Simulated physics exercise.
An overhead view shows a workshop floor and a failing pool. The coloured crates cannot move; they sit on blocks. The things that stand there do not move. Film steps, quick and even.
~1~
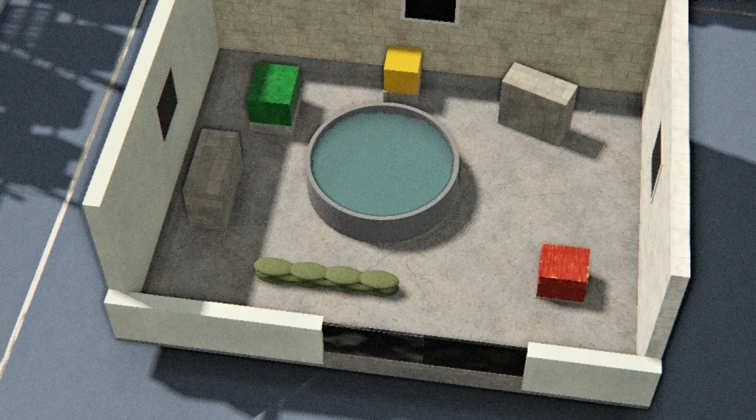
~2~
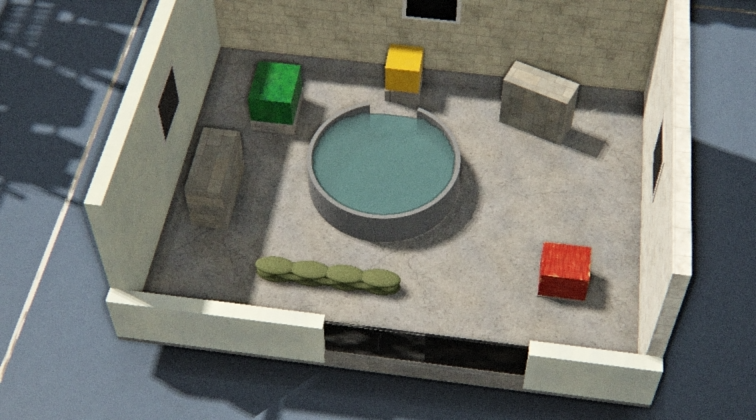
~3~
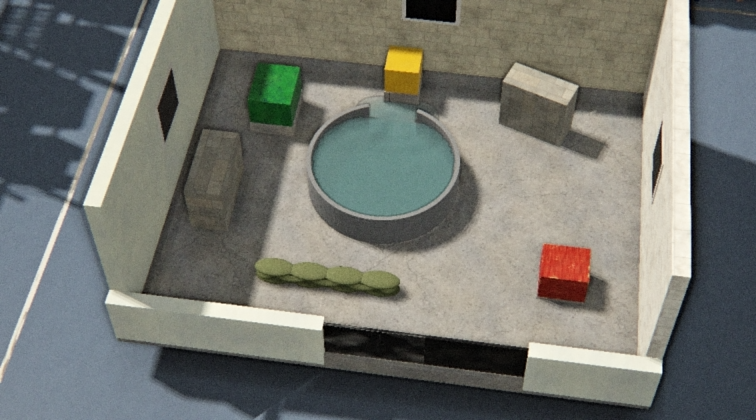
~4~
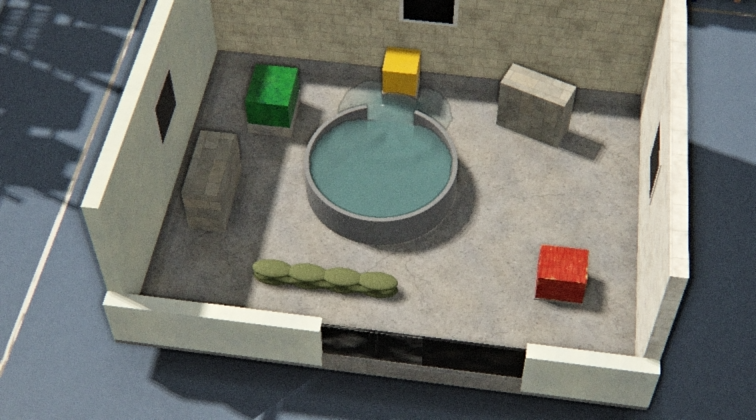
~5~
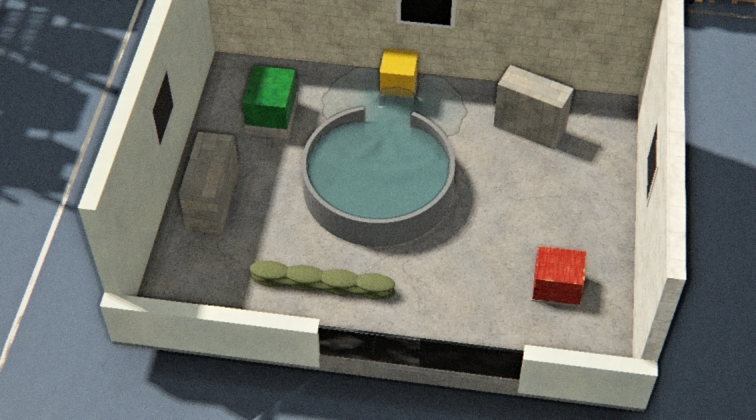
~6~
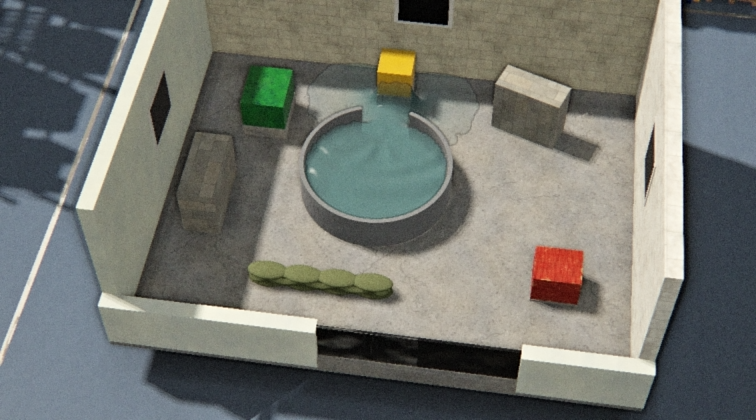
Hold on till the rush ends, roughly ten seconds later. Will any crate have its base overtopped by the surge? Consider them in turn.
The red crate will not stay dry, the yellow crate will not stay dry, the green crate will come through untouched.
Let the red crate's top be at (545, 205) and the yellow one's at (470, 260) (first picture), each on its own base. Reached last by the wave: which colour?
Crate marked yellow.
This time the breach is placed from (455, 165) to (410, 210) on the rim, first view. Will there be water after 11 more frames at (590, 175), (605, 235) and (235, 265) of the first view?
Those three come out soaked, soaked and moisture-free, one after another.
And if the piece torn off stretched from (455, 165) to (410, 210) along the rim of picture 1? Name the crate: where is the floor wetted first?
The crate marked red comes first.
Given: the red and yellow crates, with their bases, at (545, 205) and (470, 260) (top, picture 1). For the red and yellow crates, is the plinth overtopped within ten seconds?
I'd bet the red one is inundated and the yellow one stays clear.
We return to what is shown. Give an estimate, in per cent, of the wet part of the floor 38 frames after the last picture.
My estimate is roughly 65 percent.
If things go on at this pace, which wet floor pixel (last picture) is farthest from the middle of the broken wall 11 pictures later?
My pick would be pixel (632, 100).
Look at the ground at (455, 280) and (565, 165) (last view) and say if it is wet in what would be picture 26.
Unflooded; swamped.
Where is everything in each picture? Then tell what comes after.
Still water in the round tank at (382, 162), in the first picture.
Water pours out on the round tank's far side and has run to a hidden place, in the second picture.
Water pours out on the round tank's far side and has run to (374, 99), in the third picture.
The front is at (368, 85), out from the gap on the round tank's far side, in the fourth picture.
The front is at (369, 68), out from the gap on the round tank's far side, in the fifth picture.
The front is at (460, 77), out from the gap on the round tank's far side, in the sixth picture.
A moment on, water covers 15 % of the floor; the red crate not reached, the yellow crate water round its plinth, the green crate water round its plinth.
Next, water covers 25 % of the floor; the red crate not reached, the yellow crate water round its plinth, the green crate water round its plinth.
Then, water covers 40 % of the floor; the red crate not reached, the yellow crate water round its plinth, the green crate water round its plinth.
Later, water covers 65 % of the floor; the red crate water round its plinth, the yellow crate water round its plinth, the green crate water round its plinth.
In the end, water covers 100 % of the floor; the red crate was topped, the yellow crate was topped, the green crate stayed above the water.
